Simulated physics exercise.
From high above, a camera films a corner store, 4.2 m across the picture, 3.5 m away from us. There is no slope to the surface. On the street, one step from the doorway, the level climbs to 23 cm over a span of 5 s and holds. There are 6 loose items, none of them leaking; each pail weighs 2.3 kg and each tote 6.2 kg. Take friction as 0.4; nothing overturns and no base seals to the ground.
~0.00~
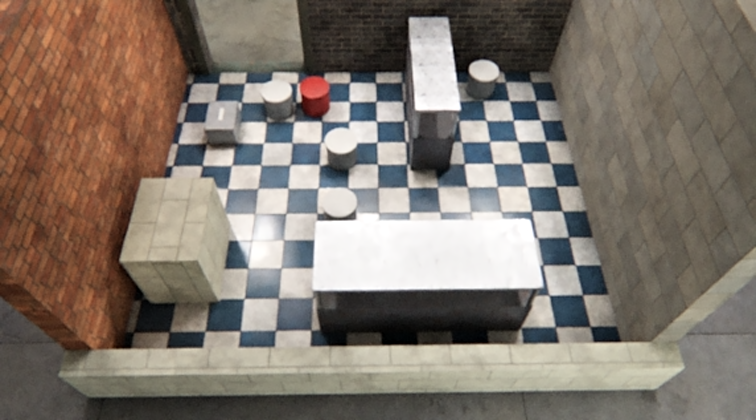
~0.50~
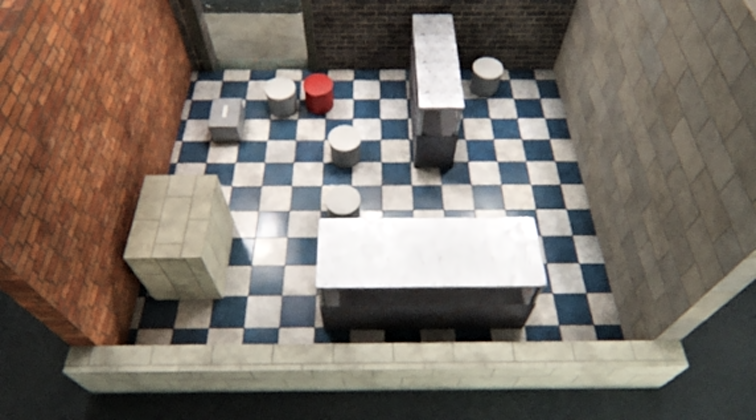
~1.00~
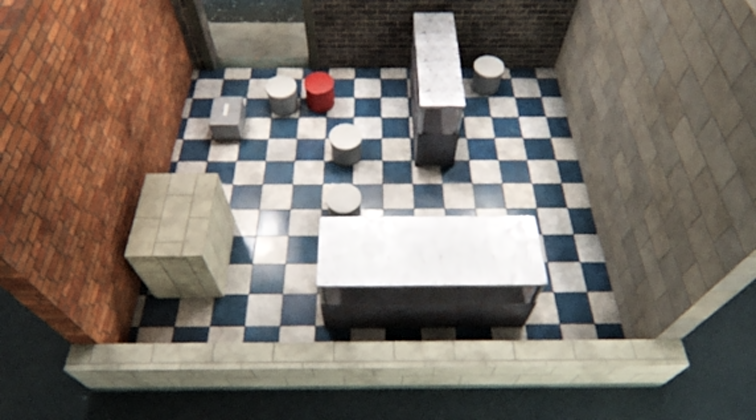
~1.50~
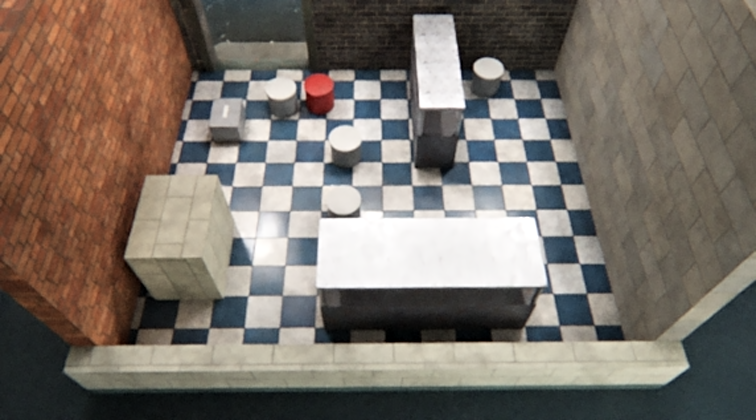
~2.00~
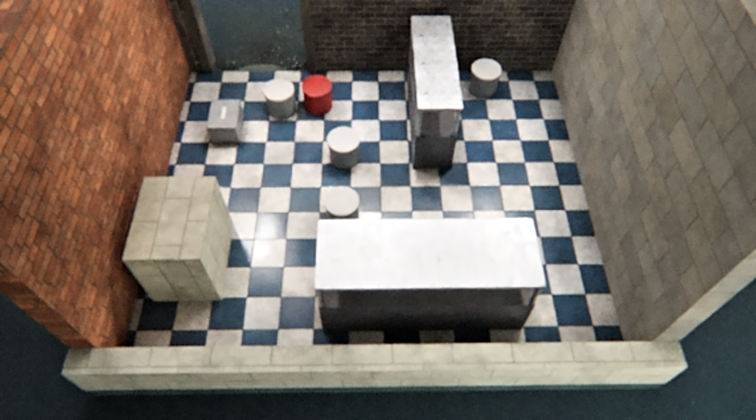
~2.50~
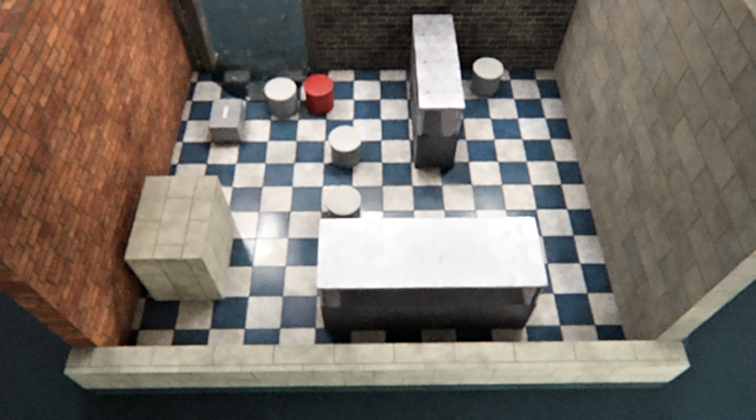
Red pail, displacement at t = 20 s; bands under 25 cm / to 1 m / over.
Shifts somewhat.
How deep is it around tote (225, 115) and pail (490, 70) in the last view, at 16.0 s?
Close to 17 and 14 centimetres.
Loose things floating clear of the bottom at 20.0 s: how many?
I count 6.
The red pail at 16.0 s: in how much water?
Roughly 12 cm.
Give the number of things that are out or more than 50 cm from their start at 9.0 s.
I make it 5 by then.
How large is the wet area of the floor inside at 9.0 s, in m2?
Wet area: Approx. 12 m2.
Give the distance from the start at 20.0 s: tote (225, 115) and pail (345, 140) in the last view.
First 300 cm, then 150 cm.
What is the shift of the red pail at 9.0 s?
It is about 60 cm out of place by then.
After 4.0 s the red pail is near (342, 88), 0.3 m from its start, aground; 0 afloat.
After 9.0 s the red pail is near (377, 89), 0.6 m from its start, aground; 3 afloat.
After 16.0 s the red pail is near (370, 161), 1.2 m from its start, afloat; 6 afloat.
After 20.0 s the red pail is near (351, 88), 0.4 m from its start, afloat; 6 afloat.
